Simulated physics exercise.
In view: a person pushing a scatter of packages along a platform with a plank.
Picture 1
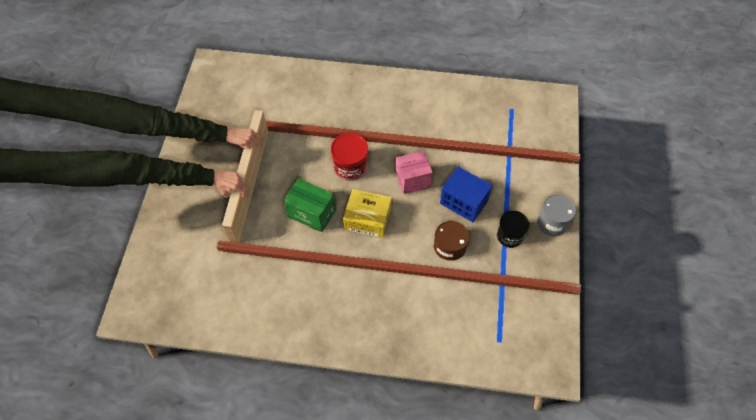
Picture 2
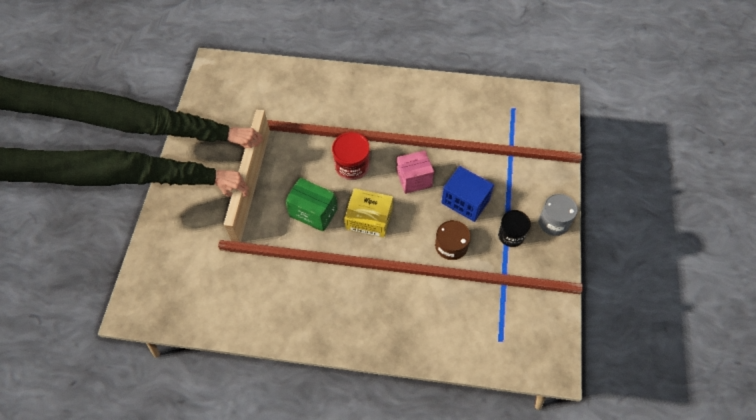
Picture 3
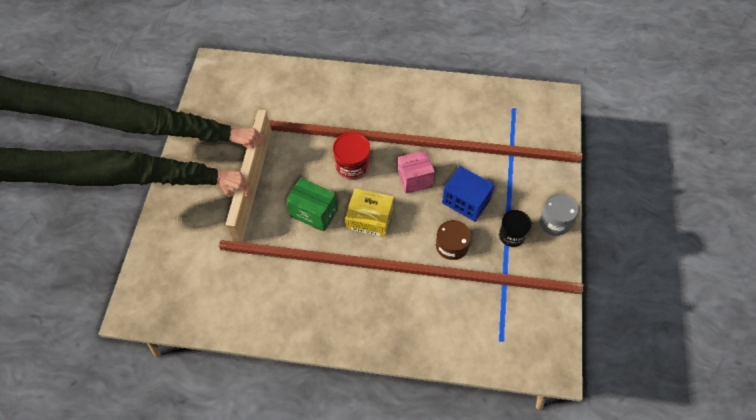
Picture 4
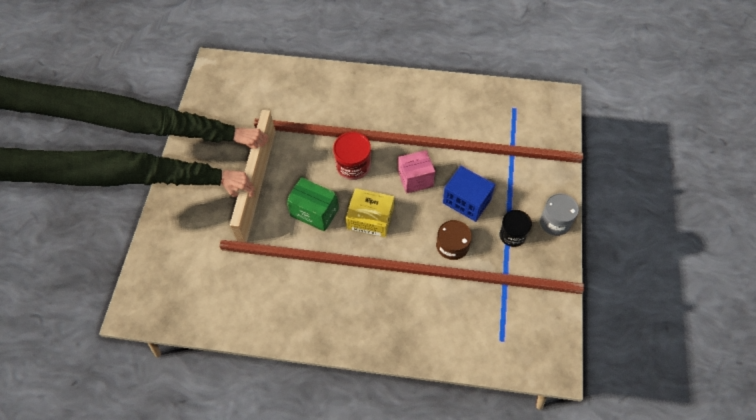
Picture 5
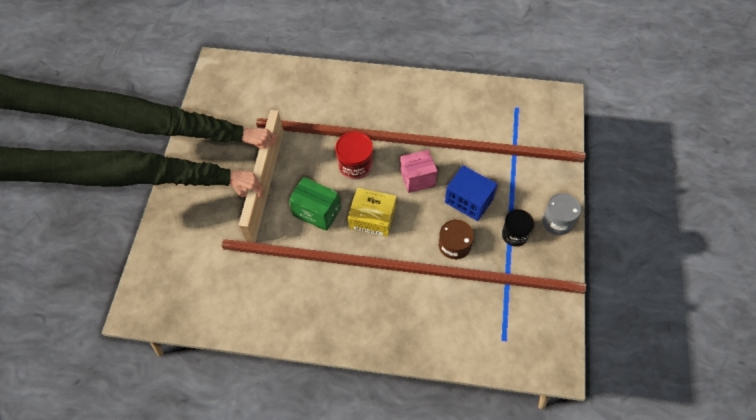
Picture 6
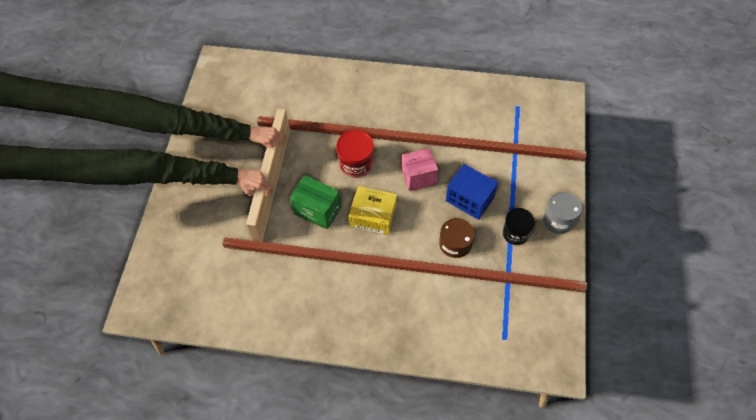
A pale, mottled platform with two reddish rails stands on a grey floor, seen from high above at a slight tilt. Between the rails sit a green box, yellow box, red pail, pink parcel, blue crate and brown canister, with a black pail on the blue tape and a grey canister beyond. Two dark-sleeved arms at left push a plank slightly rightward, while the packages barely shift within the view.
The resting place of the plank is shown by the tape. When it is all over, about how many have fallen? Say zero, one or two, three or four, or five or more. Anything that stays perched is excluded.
When it is all over, the number fallen is three or four.
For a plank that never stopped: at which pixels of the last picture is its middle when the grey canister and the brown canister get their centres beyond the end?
When the grey canister crosses, the middle is near (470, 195); when the brown canister crosses, near (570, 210).
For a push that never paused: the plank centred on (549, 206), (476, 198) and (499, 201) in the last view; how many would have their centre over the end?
Result per place: 5; 1; 2.
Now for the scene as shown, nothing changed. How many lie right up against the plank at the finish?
Counting them up gives 2.
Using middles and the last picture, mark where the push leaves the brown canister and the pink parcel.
The brown canister comes to rest close to (558, 261), while the pink parcel rests close to (567, 180).
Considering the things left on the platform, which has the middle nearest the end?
That one's the yellow box.
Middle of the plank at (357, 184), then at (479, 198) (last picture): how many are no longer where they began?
By then 3, and later 8.
Soon after, none off yet; grey canister at rest near (562, 213); black pail at rest near (518, 227); blue crate at rest near (471, 192).
Then, none off yet; grey canister at rest near (562, 213); black pail moved a little near (526, 229); blue crate moved about its own width near (513, 195).
By the end, the number that fall off is three or four; fallen, blue crate, black pail and grey canister.
